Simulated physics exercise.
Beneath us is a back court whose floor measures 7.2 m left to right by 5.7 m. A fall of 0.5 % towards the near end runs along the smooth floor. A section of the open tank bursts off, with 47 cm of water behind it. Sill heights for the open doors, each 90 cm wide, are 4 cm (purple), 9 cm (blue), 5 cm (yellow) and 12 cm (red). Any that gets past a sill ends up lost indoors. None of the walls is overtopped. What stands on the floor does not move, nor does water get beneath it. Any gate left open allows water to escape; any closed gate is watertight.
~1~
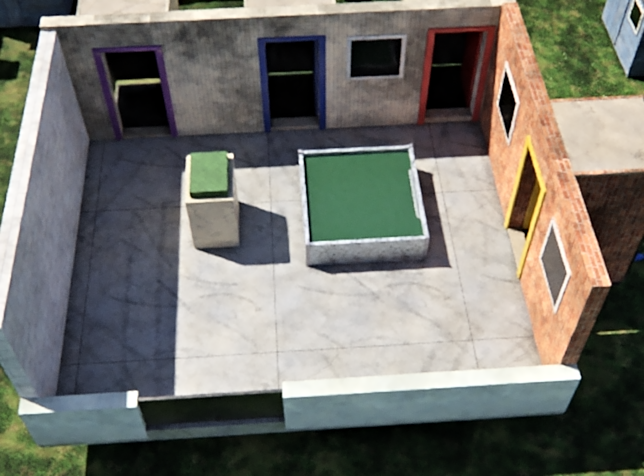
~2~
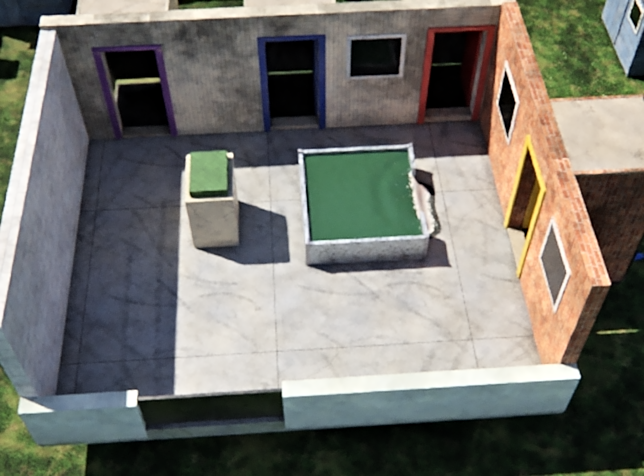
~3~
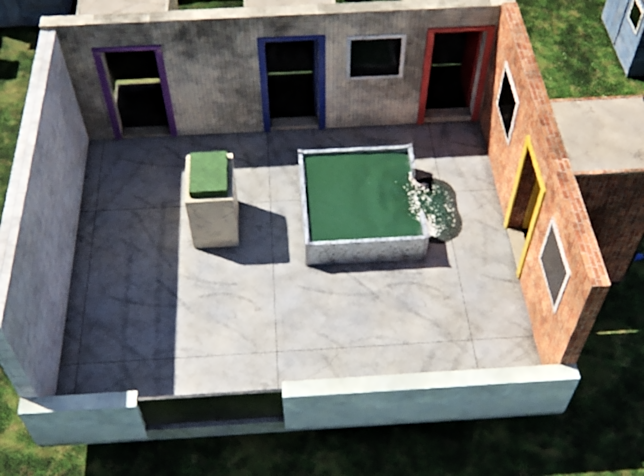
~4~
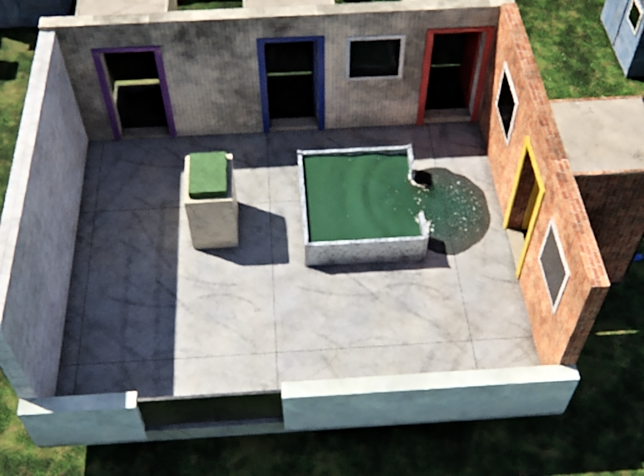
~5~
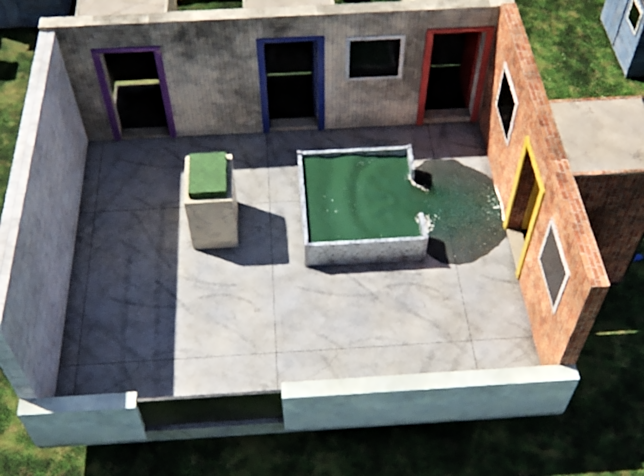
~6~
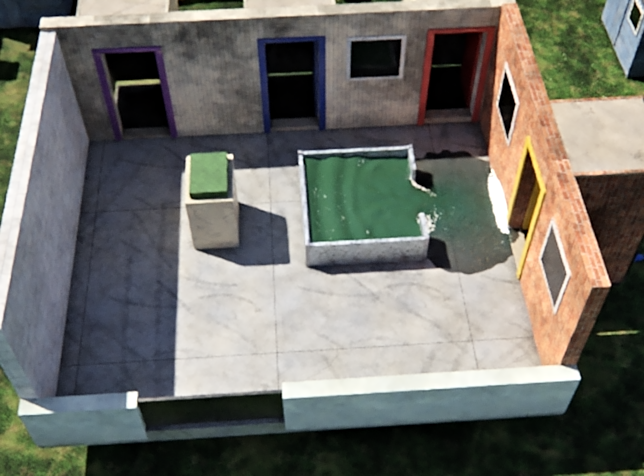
Green water bursting through the right side of an open tank, spreading across a pale courtyard floor and reaching the brick wall beside a yellow-framed doorway.
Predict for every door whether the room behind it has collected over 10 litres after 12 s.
Outcome: At the purple door the inflow will remain within the limit; at the blue door the inflow will remain within the limit; at the yellow door the inflow will break the limit; at the red door the inflow will break the limit.
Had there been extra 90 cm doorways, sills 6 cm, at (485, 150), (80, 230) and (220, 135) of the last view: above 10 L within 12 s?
Taking them in order, the first gets enough, the second too little and the third too little.
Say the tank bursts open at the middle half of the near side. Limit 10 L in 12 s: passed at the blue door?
Then blue does not exceed it.
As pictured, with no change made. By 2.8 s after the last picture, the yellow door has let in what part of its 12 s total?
By then it's near 65% of the total.
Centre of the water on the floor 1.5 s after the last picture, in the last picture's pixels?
Around (407, 209).
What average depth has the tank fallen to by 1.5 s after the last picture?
The mean depth is around 28 cm.
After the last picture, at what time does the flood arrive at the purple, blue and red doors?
Door times: Purple 5.0 s / blue 2.4 s / red 0.9 s.
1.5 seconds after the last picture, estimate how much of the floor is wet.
Around 15 per cent.
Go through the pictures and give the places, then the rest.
The first picture shows still water, 47 cm deep, in the open tank at (361, 196).
In the second picture, water pours out at (414, 204) and has run 0.6 m, to (423, 186); typically 8 cm deep outside, 47 cm at the open tank's back.
In the third picture, water pours out at (414, 206) and has run 0.8 m, to (447, 188); typically 9 cm deep outside, 47 cm at the open tank's back.
In the fourth picture, water pours out at (414, 206) and has run 1.2 m, to (478, 192); typically 6 cm deep outside, 47 cm at the open tank's back.
In the fifth picture, the front is at (493, 186), 1.6 m from the gap at (413, 206); 2.3 m2 of floor is under water; 47 cm left at the back of the open tank.
In the sixth picture, the front is at (489, 166), 1.8 m from the gap at (414, 206); 2.7 m2 of floor is under water; 43 cm left at the back of the open tank.
Then, 0.7 s after the last picture water covers 10 % of the floor and is deepest (32 cm) near (489, 205); purple door not reached, blue door not reached, yellow door 17 cm at the sill, 20 L in, red door not reached.
Then, 1.5 s after the last picture water covers 15 % of the floor and is deepest (28 cm) near (491, 213); purple door not reached, blue door not reached, yellow door 17 cm at the sill, 73 L in, red door 20 cm at the sill, 13 L in.
Then, 2.8 s after the last picture water covers 30 % of the floor and is deepest (20 cm) near (480, 130); purple door not reached, blue door 2 cm at the sill, 0 L in, yellow door 12 cm at the sill, 131 L in, red door 18 cm at the sill, 56 L in.
Then, 6.3 s after the last picture water covers 65 % of the floor and is deepest (11 cm) near (491, 213); purple door 3 cm at the sill, 0 L in, blue door 5 cm at the sill, 0 L in, yellow door 8 cm at the sill, 190 L in, red door 9 cm at the sill, 76 L in.
Then, 11.3 s after the last picture water covers 95 % of the floor and is deepest (8 cm) near (53, 422); purple door 4 cm at the sill, 1 L in, blue door 4 cm at the sill, 0 L in, yellow door 5 cm at the sill, 205 L in, red door 5 cm at the sill, 77 L in.
